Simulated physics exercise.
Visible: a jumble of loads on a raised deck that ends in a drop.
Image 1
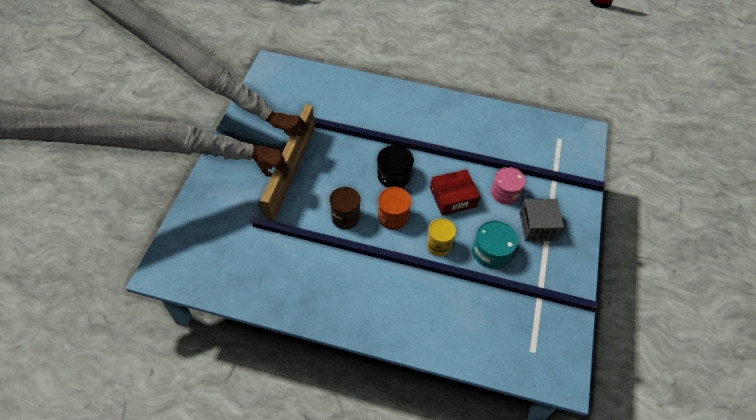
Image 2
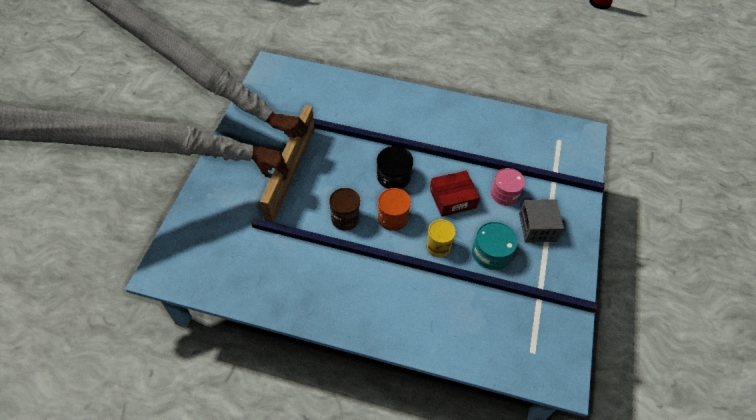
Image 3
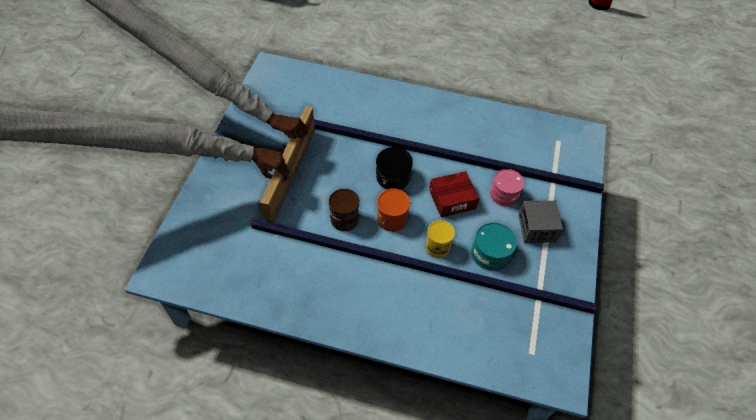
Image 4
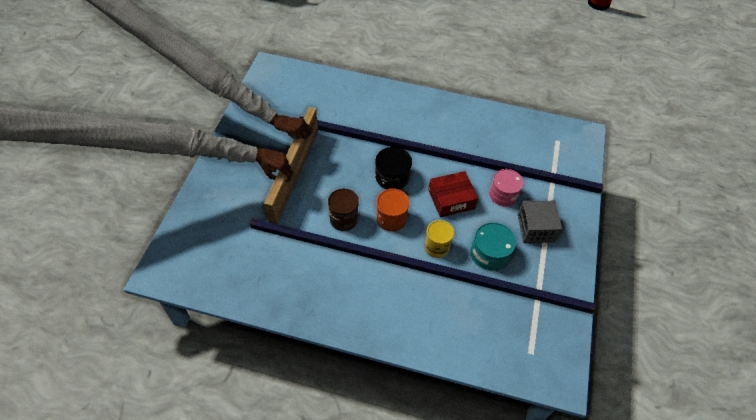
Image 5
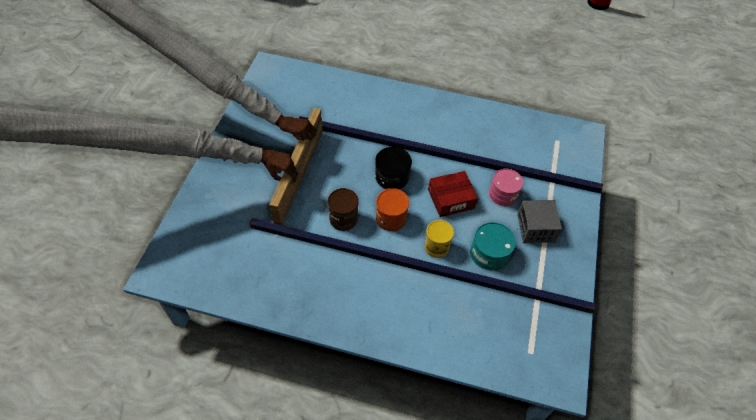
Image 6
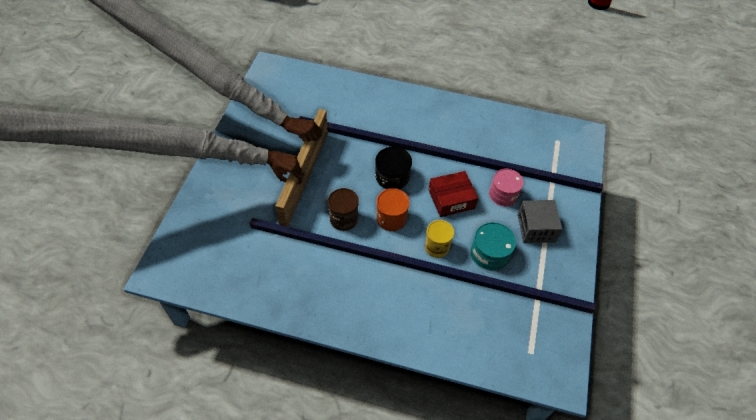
We see two gray-sleeved arms holding a wooden plank upright at the left of a blue table, behind scattered colorful canisters and boxes between dark rails. The hands slide the plank slightly rightward, while the objects stay essentially still.
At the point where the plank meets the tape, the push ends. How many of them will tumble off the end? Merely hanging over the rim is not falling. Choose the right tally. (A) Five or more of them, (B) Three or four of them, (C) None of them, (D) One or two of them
(D) One or two of them.
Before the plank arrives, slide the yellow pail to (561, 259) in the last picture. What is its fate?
Result: It falls away.
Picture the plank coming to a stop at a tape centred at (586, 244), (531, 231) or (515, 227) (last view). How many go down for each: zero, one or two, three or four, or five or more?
Well, it comes out as 5 or more, just one or two and one or two, in that order.
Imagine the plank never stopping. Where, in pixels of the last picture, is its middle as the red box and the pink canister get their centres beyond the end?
Red box over the end: About (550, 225). Pink canister over the end: About (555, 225).
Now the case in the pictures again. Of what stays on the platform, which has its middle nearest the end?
The red box, it is.
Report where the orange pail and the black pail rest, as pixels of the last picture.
In the last picture they sit at about (566, 236) and about (571, 208).
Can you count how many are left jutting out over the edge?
The count is 2.
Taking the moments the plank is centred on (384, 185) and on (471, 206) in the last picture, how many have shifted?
The count is 3 at the first point and 8 at the second.
Early on, none off yet; grey crate at rest near (539, 222); pink canister at rest near (506, 188); turquoise canister at rest near (493, 247).
A while later, none off yet; grey crate travelled a little near (557, 226); pink canister travelled about its own width near (524, 183); turquoise canister travelled about its own width near (522, 251).
Finally, the number that fall off is one or two; lost, turquoise canister and grey crate.
